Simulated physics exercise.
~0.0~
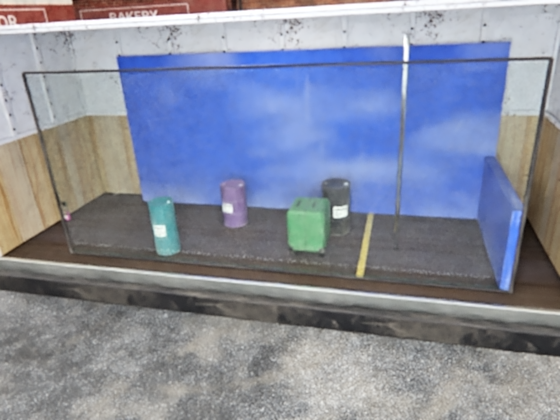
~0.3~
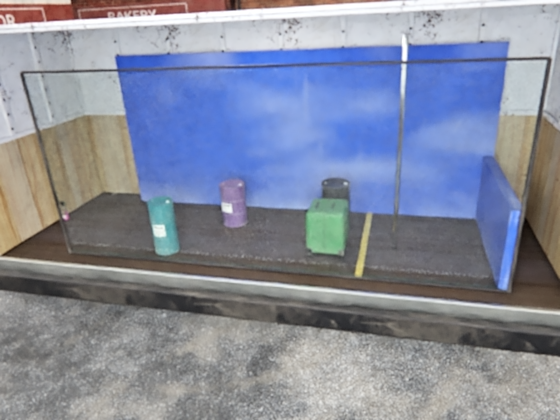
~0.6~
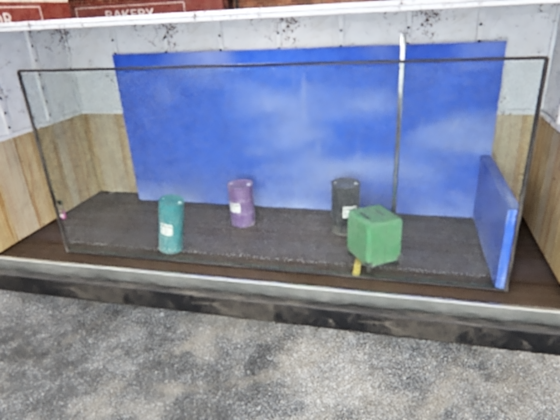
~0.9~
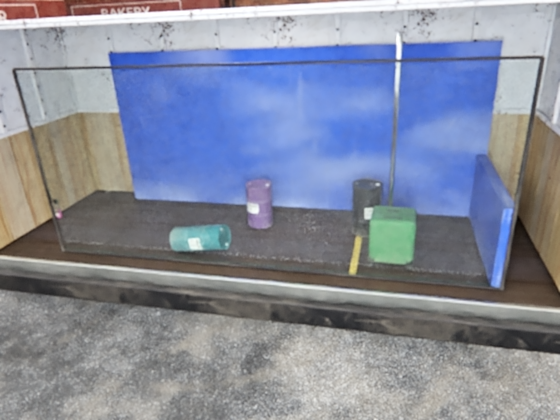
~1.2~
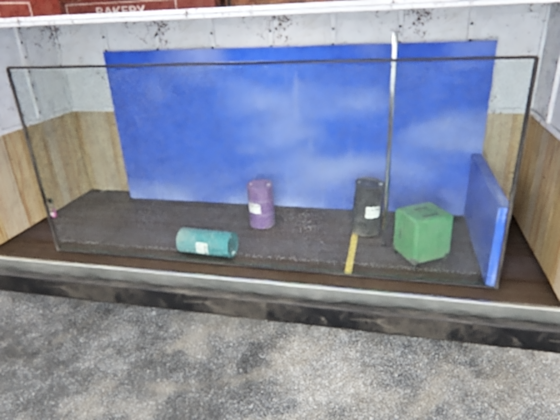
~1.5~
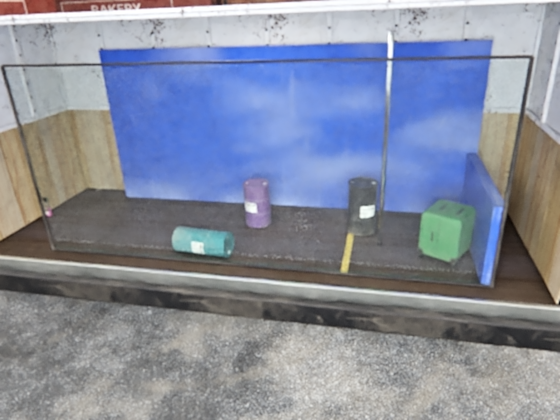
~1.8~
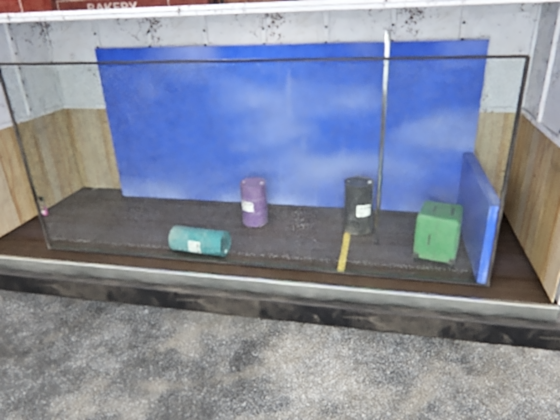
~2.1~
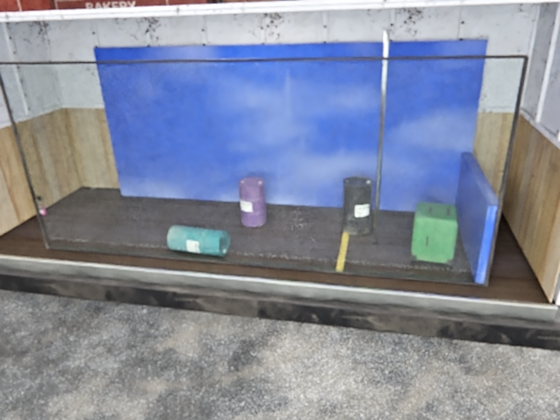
A green case slid right across a dark-floored bay and over a yellow line, the teal drum tipped onto its side, and the purple and black drums shifted right, still upright, the black one passing the line before everything settled, the case near the right wall.
